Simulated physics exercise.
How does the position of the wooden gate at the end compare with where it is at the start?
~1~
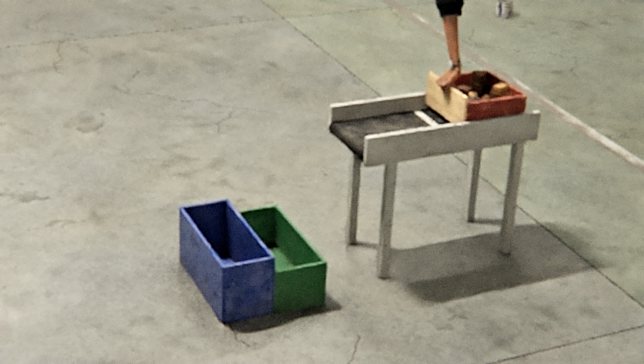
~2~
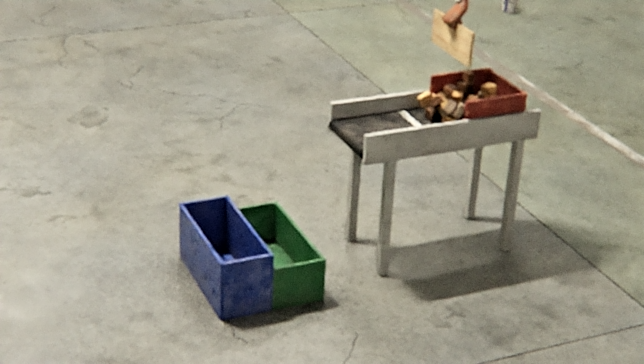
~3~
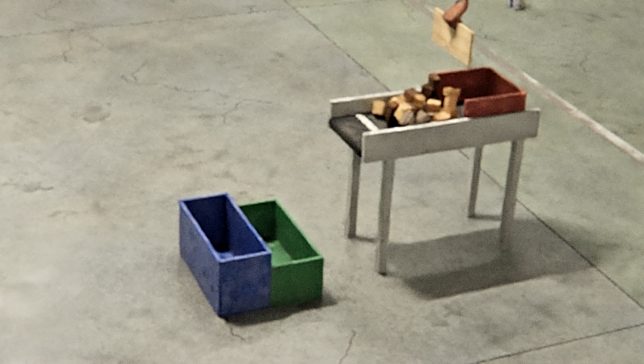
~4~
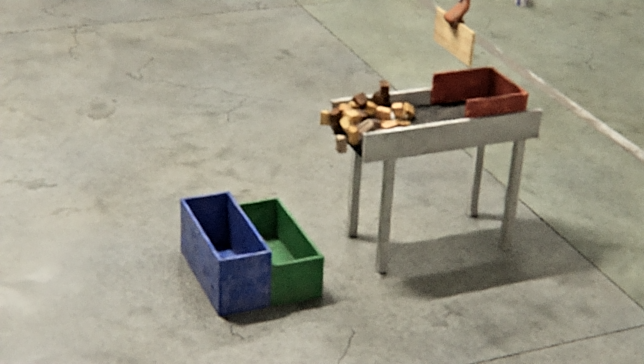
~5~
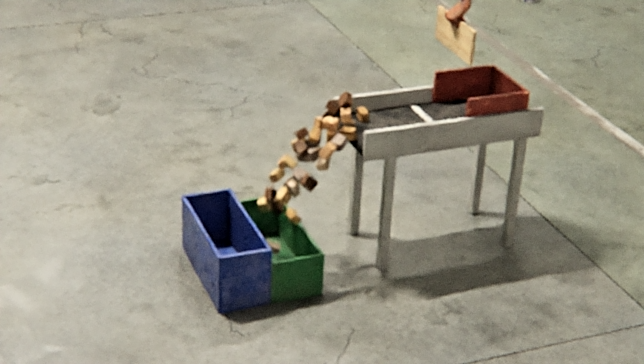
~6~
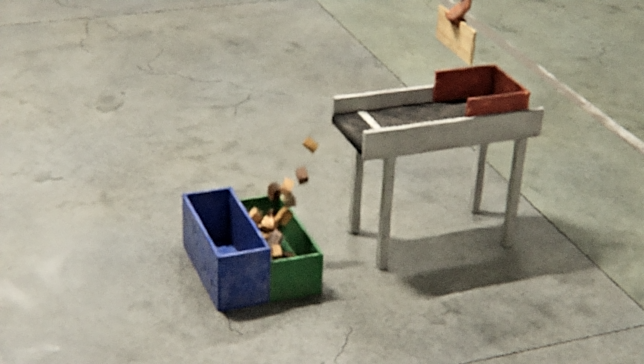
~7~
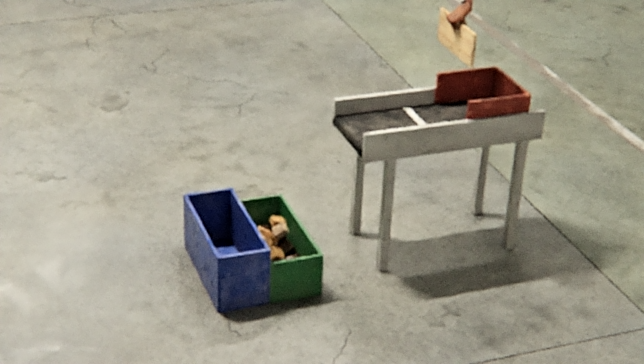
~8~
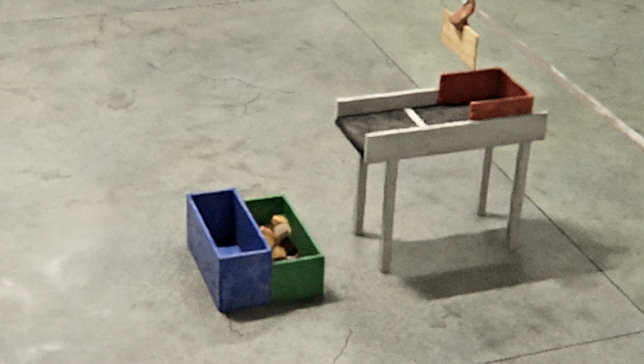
At the start the gate stands upright at the open side of the red pen on the belt, and by the end it is held up in the air above the pen, still upright.
The footage shows a hand lifting a wooden gate from a red pen on a belt table, and a heap of wooden blocks rides left along the belt, tumbles off its end and lands in the green box, leaving the blue tote empty.
